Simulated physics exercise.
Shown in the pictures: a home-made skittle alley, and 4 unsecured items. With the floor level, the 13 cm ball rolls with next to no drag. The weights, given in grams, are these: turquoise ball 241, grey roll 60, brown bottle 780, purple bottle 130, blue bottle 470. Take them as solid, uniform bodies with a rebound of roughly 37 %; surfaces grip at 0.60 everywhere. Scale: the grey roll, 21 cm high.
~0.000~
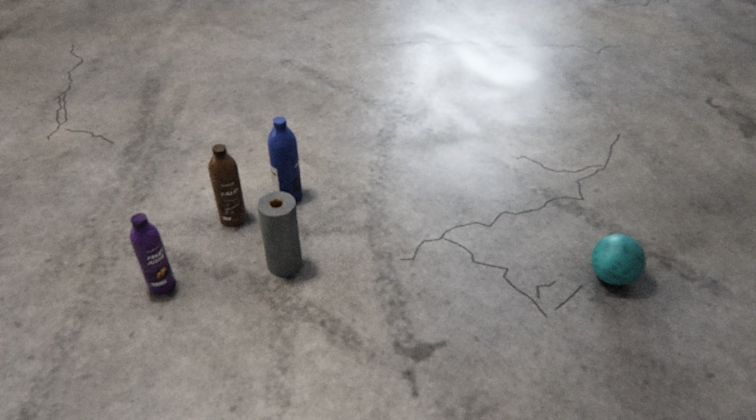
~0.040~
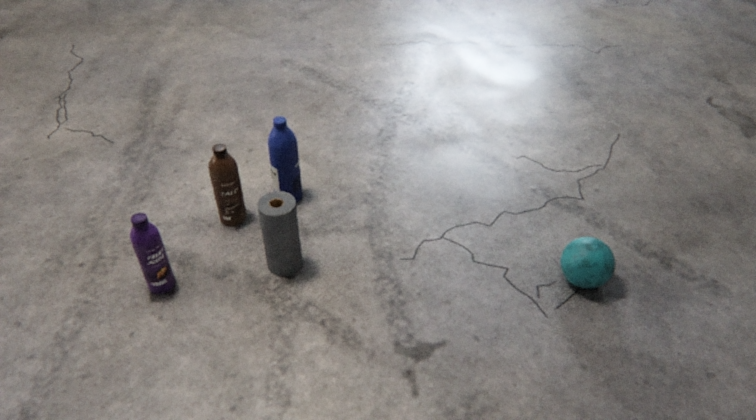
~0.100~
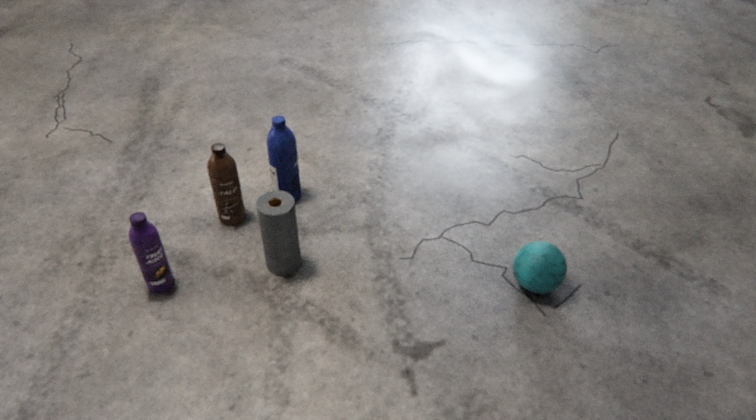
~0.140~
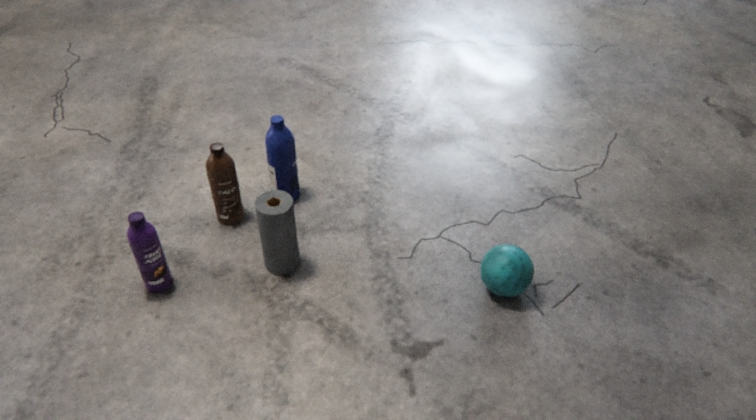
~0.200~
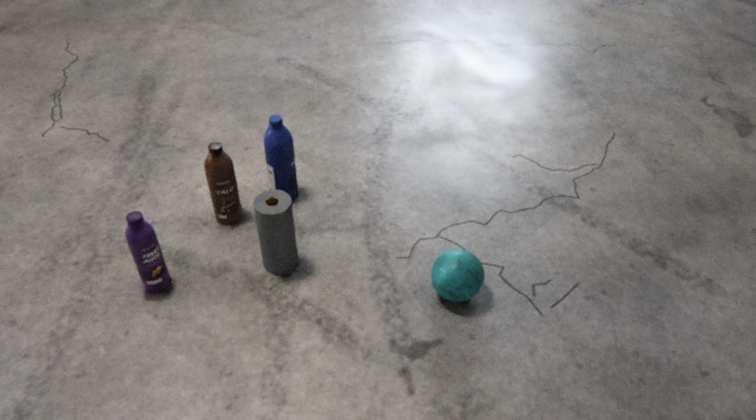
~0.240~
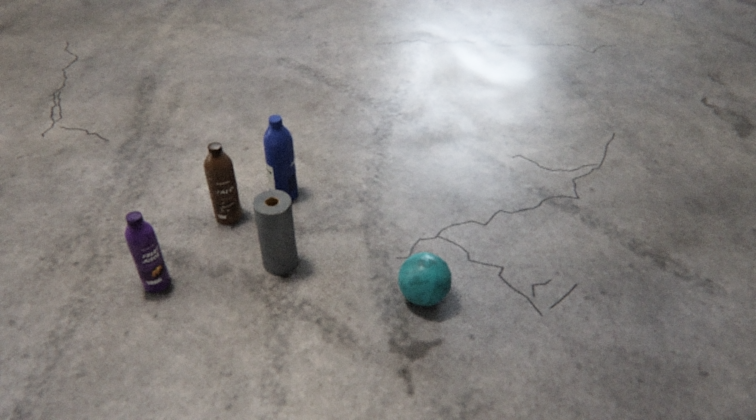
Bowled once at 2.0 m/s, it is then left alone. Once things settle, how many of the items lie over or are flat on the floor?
The number is zero.
Around 0.54 s, ball 109 cm along; turquoise ball near (168, 307).
Around 0.84 s, ball 169 cm along.
Around 1.24 s, things are still on the move.
Finally (1.4 s), all 4 still in place (within 8 cm). Final places as that camera would see them, grey roll near (276, 234), brown bottle near (222, 183).
